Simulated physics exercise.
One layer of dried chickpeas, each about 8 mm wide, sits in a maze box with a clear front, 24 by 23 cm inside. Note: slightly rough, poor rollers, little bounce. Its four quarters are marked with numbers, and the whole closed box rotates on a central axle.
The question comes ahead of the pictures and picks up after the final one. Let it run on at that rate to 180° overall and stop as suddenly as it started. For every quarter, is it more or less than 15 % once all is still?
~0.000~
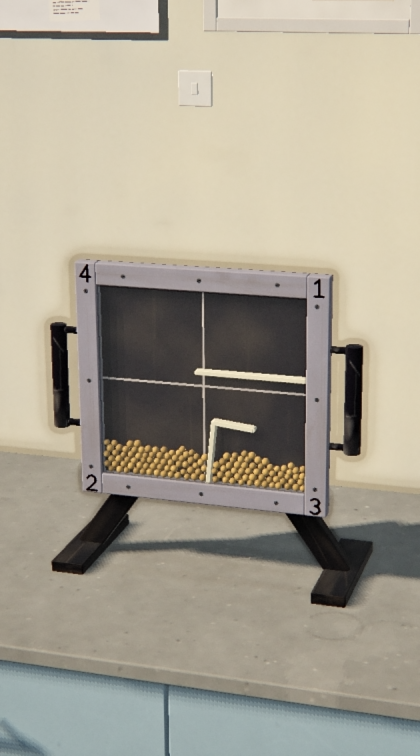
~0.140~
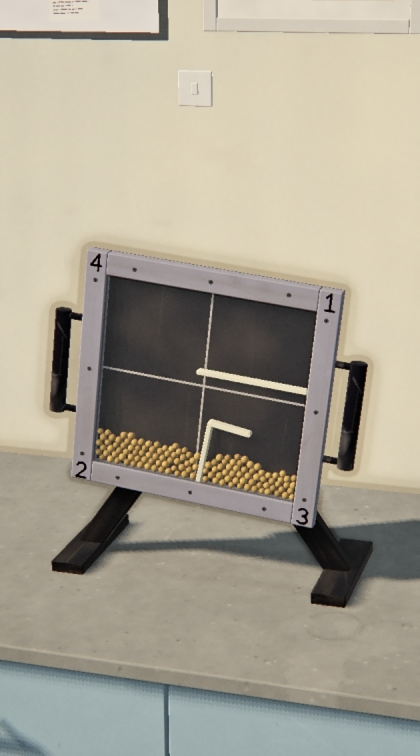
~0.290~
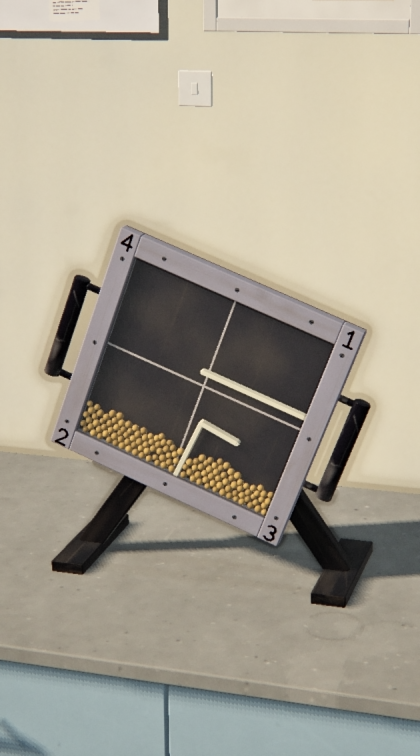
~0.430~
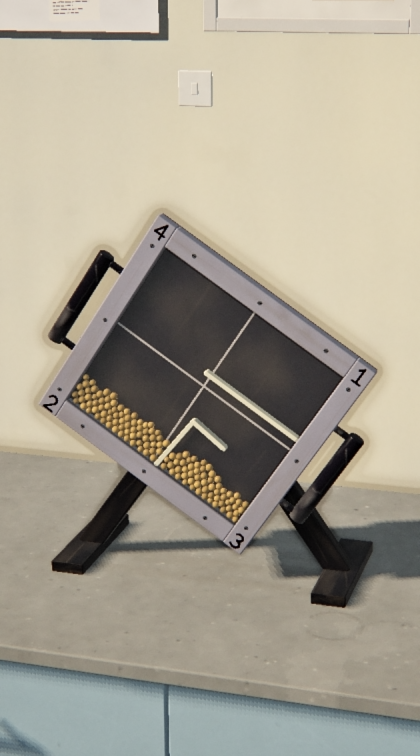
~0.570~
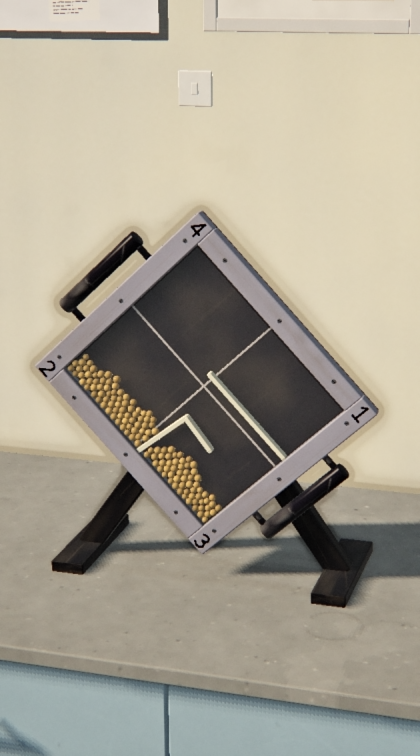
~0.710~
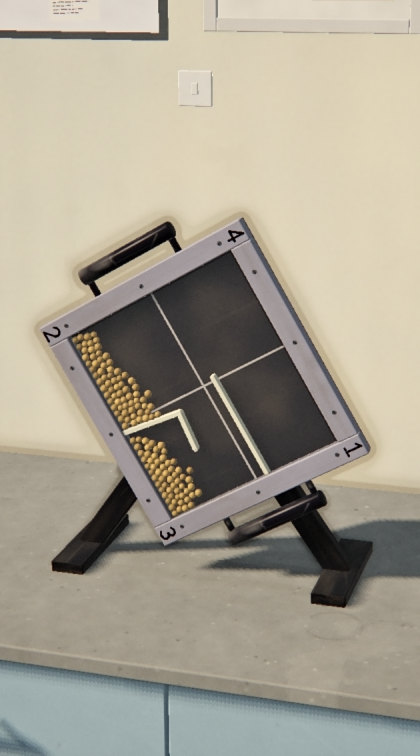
No. 1: More; no. 2: Less; no. 3: More; no. 4: Less than 15 %.
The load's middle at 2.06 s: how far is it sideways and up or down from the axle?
Some 7 cm left and 1 cm above.
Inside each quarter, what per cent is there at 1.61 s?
Quarter 1: 25; quarter 2: 0; quarter 3: 70; quarter 4: 5.
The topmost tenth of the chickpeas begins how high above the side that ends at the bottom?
Height: Approx. 17 cm.
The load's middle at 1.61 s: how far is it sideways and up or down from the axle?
The middle lies about 7 cm left of the axle and around 2 cm underneath.
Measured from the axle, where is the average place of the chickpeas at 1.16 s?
Offset: About 8 cm left, about 2 cm below.
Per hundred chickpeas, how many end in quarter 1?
Share ending there: Approx. 30 %.
After 1.16 s it has turned 102°, the chickpeas' middle is 8 cm left of and 2 cm below the axle; by quarter, no. 1, 5 %, no. 2, 40 %, no. 3, 55 %.
After 1.61 s it has turned 144°, the chickpeas' middle is 7 cm left of and 2 cm below the axle; by quarter, no. 1, 25 %, no. 3, 70 %, no. 4, 5 %.
At rest by 2.8 s, no. 1, 30 %, no. 2, 0 %, no. 3, 65 %, no. 4, 5 %.
